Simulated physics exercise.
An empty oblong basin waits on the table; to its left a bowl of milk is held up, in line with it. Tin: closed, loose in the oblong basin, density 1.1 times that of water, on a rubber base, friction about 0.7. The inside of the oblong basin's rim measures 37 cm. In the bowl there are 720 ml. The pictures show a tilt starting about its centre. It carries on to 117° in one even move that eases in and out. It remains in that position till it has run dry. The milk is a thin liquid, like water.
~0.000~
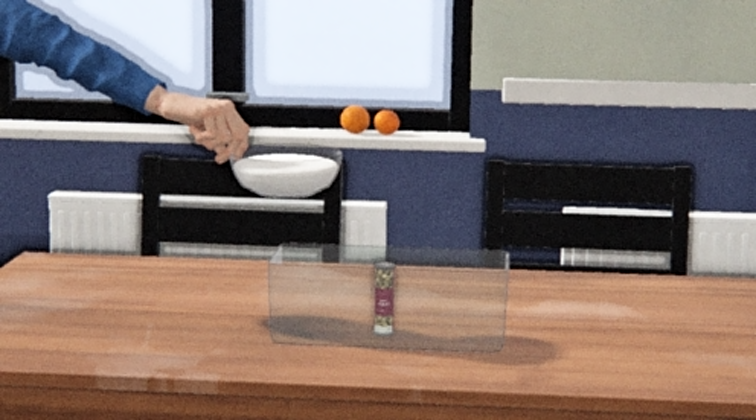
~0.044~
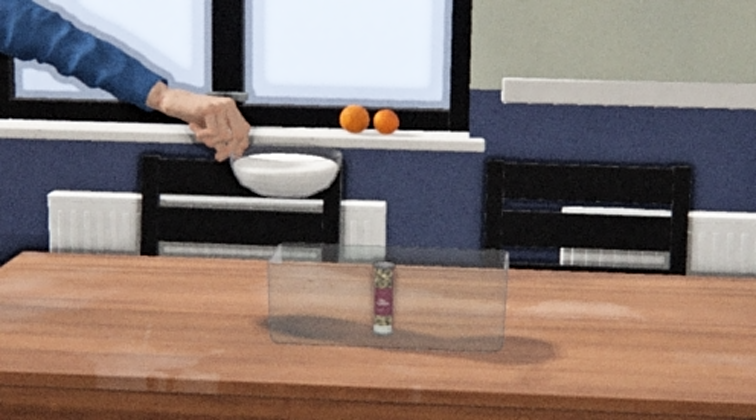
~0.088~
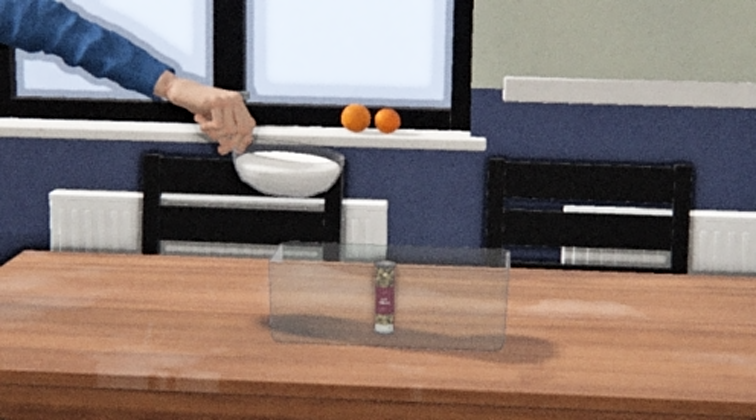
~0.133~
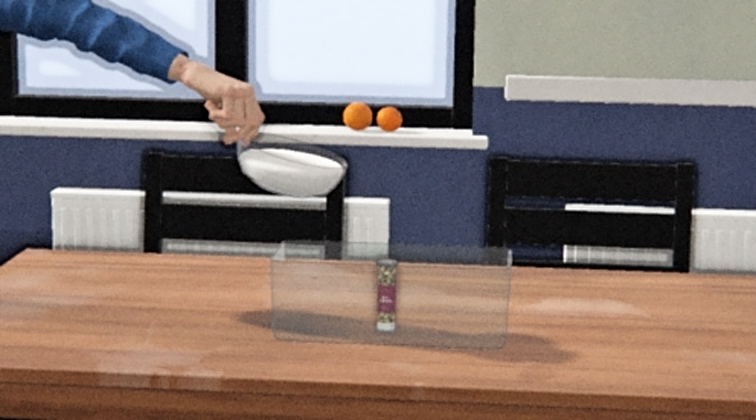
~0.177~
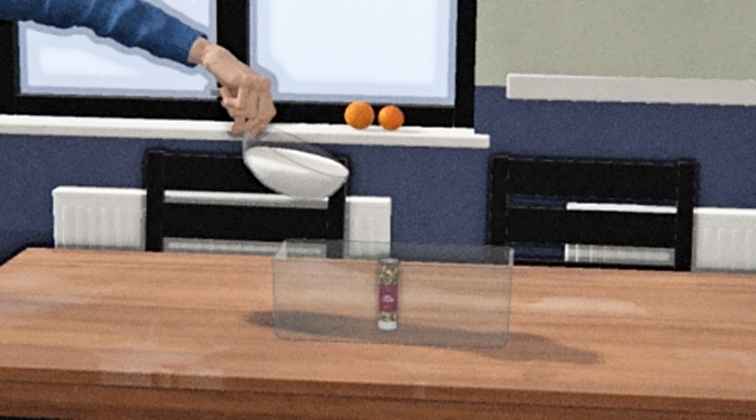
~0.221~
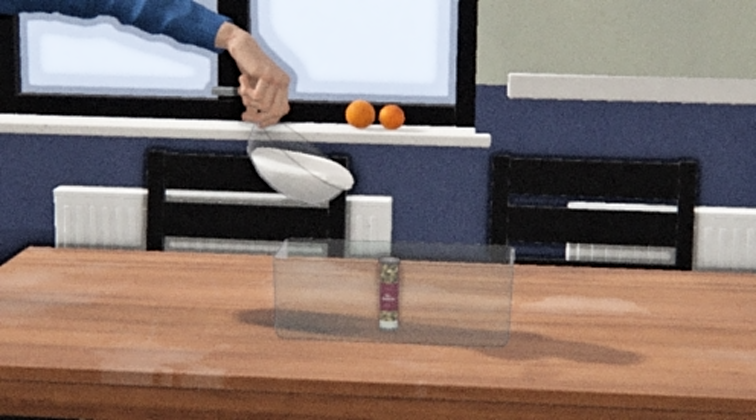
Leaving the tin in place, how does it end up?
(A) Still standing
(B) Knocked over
Answer: B.
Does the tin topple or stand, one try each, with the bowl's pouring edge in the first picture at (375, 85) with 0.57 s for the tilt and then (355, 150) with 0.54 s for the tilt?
Try 1: Still standing; try 2: Tipped over.
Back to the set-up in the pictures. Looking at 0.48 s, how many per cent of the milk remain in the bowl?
I'd estimate some 1 % remains.
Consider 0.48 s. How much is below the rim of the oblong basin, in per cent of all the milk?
About 84%.
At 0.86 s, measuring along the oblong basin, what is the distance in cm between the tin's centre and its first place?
Centre to centre, close to 9 cm.
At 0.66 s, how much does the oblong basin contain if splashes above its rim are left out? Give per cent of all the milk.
Roughly 98 percent of it.
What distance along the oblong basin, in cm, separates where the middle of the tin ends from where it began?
In the end the tin's centre has shifted about 9.5 centimetres.
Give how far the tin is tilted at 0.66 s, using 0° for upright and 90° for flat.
The tilt comes to near 20°.
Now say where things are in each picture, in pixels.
In the first frame, tilt 0°; pouring edge (341, 155); surface from (235, 162) to (338, 165); the oblong basin's rim runs from (275, 255) to (508, 263); the tin's top is at (385, 268).
In the second frame, tilt 2°; pouring edge (341, 156); surface from (235, 160) to (338, 166).
In the third frame, tilt 7°; pouring edge (343, 160); surface from (238, 157) to (340, 167).
In the fourth frame, tilt 15°; pouring edge (346, 167); surface from (242, 153) to (343, 168).
In the fifth frame, tilt 26°; pouring edge (347, 176); surface from (247, 150) to (348, 170).
In the sixth frame, tilt 38°; pouring edge (345, 188); surface from (253, 150) to (332, 170); 7 per cent is over the edge.
Then, 0.48 s in, the tilt is 109° and 1 per cent is still to pour; the tin stands where it began.
Then, 0.66 s in, the tilt is 117° and 0 per cent is still to pour; the tin leans 21°.
Then, 0.86 s in, the tilt is 117° and 0 per cent is still to pour; the tin lies on its side.
Then, 1.07 s in, the tilt is 117° and 0 per cent is still to pour; the tin lies on its side.
Finally, the tin lies on its side.
